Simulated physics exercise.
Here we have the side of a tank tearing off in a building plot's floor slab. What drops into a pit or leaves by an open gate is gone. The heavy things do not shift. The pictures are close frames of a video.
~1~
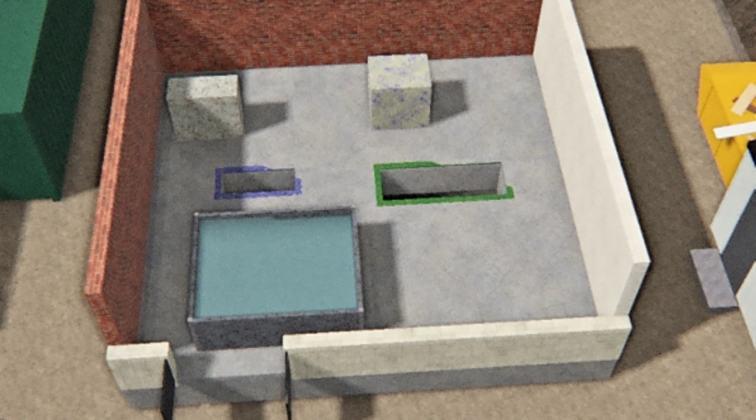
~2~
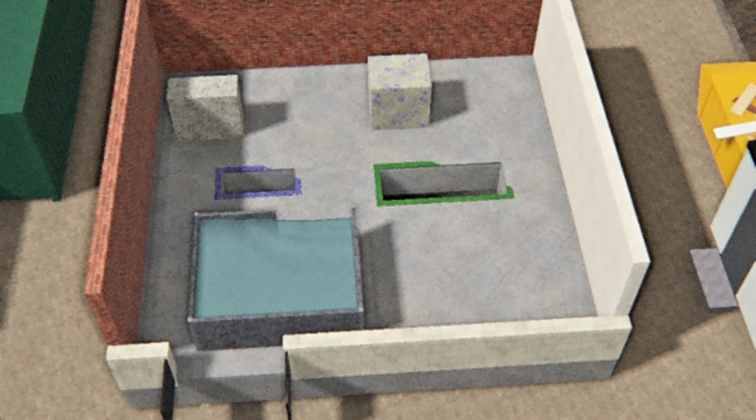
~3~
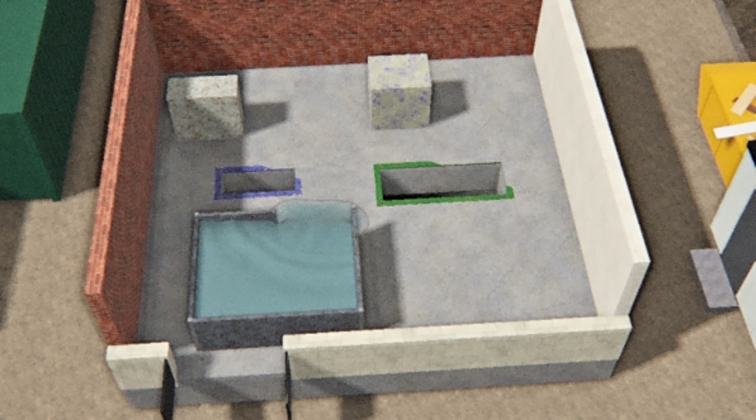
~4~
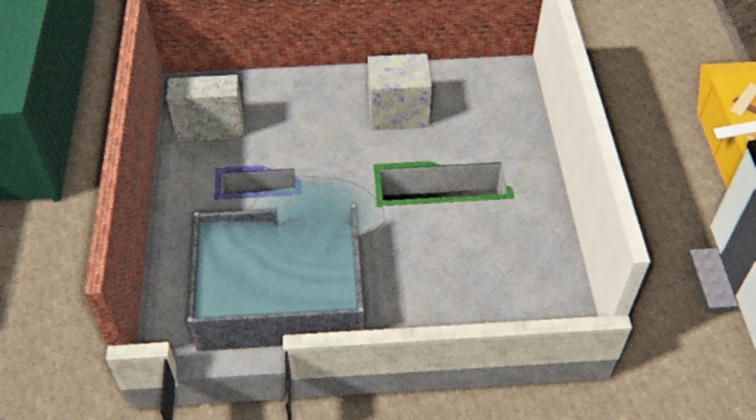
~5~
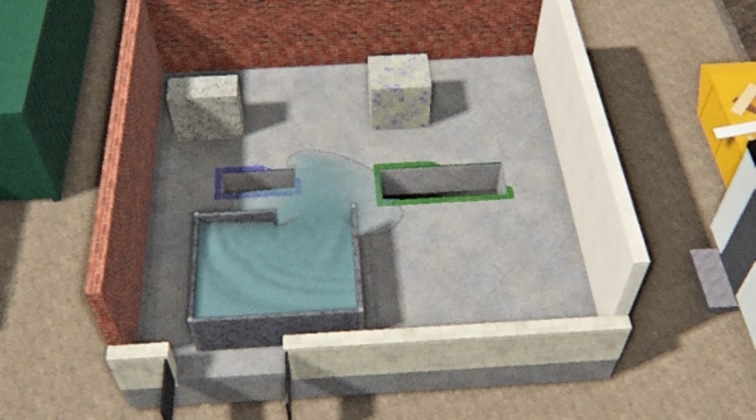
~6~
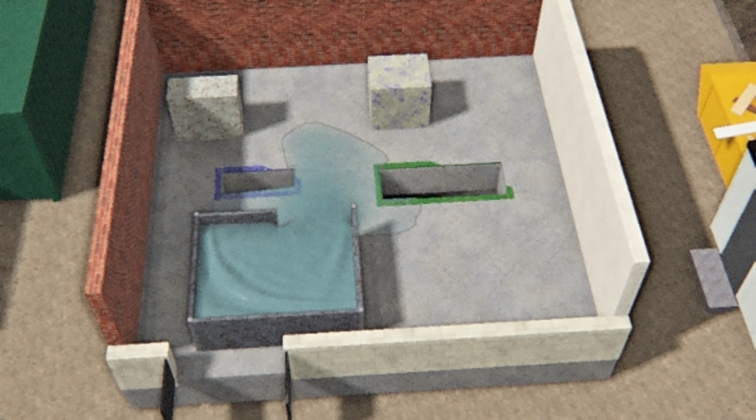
To begin with, still, blue-green water fills an open tank inside a walled plot with two pits and two blocks. Then part of the tank's far side opens, and water pours through the gap. It spreads across the grey floor between the blue-edged and green-edged pits, thinning as it reaches farther back.
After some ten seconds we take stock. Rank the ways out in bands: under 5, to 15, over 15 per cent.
In the end: The gate takes less than 5 %; the green pit takes more than 15 %; the blue pit takes more than 15 %.
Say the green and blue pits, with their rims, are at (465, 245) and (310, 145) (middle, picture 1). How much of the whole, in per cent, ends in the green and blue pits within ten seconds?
Parts in a hundred: Green 4, blue 40.
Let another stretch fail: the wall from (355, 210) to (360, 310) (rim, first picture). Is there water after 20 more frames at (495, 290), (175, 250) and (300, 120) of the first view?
In turn: Covered, not flooded, clear.
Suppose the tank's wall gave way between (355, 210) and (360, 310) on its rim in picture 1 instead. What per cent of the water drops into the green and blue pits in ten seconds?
Parts in a hundred: Green 40, blue 2.
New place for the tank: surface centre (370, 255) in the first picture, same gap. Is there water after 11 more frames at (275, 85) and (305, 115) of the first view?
In turn: Awash, awash.
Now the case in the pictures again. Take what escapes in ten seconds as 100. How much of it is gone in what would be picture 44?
About 70 per cent.
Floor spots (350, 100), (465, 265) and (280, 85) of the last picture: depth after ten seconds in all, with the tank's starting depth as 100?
About 10, 2 and 10 per cent.
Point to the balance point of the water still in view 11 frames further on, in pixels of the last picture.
Close to (300, 233).
A moment on, water covers 20 % of the floor; the gate 0 %, the green pit 2 %, the blue pit 5 %.
Next, water covers 35 % of the floor; the gate 0 %, the green pit 5 %, the blue pit 8 %.
Then, water covers 50 % of the floor; the gate 0 %, the green pit 9 %, the blue pit 13 %.
Later, water covers 70 % of the floor; the gate 0 %, the green pit 14 %, the blue pit 17 %.
In the end, water covers 85 % of the floor; the gate 1 %, the green pit 19 %, the blue pit 23 %.
